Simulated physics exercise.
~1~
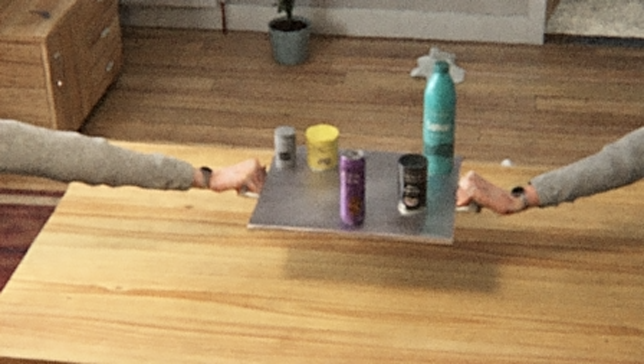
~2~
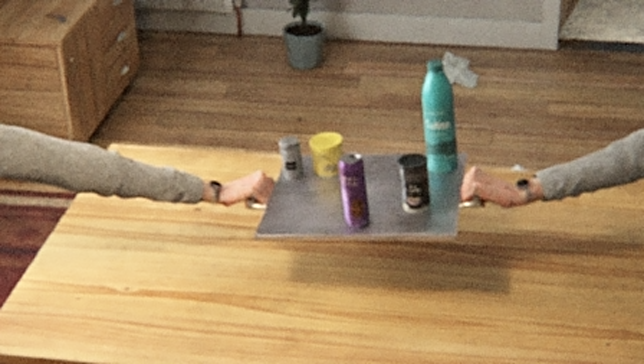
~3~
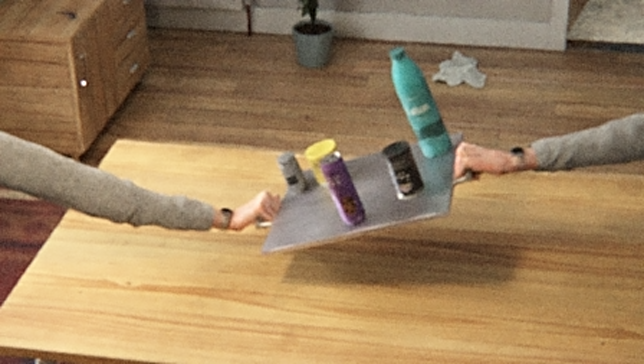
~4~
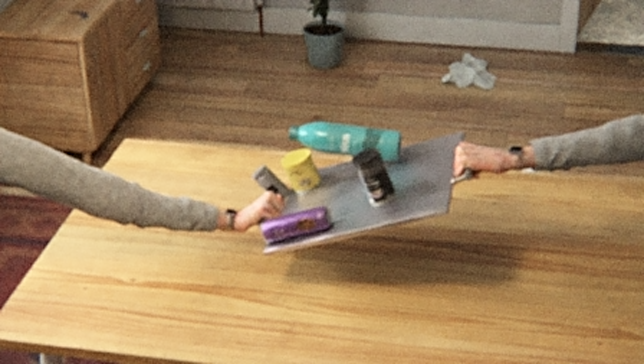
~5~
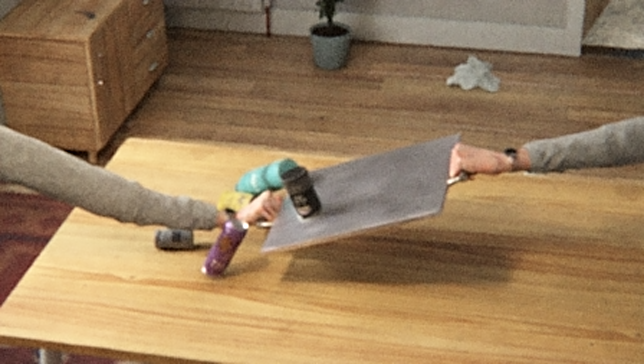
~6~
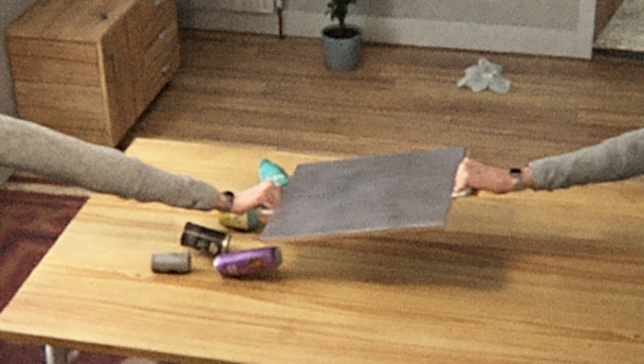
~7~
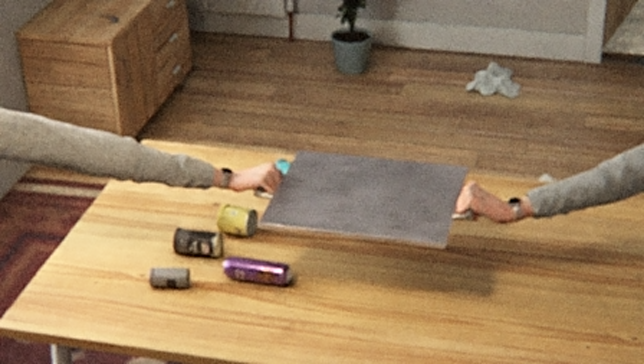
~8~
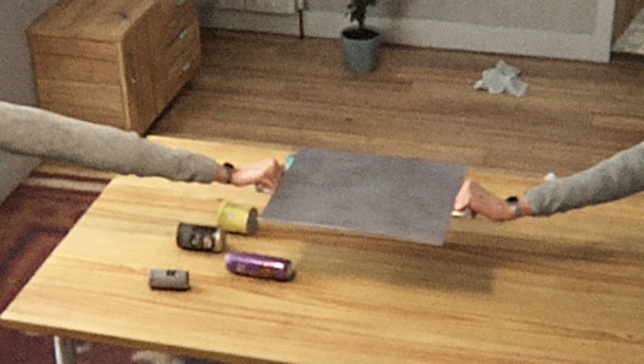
A wooden table in a room with a wood floor is seen from above, with drawers and a potted plant behind it. Two hands hold a flat grey tray over the table, carrying a grey shaker and a yellow tin on the left, a purple can in front, and a black tin and a tall turquoise bottle on the right. The tray's left edge dips, and the things lean, topple and slide left. The shaker drops off before the black tin, which leaves last. The tray levels out empty, with the fallen things lying at its left, the bottle mostly hidden behind it.
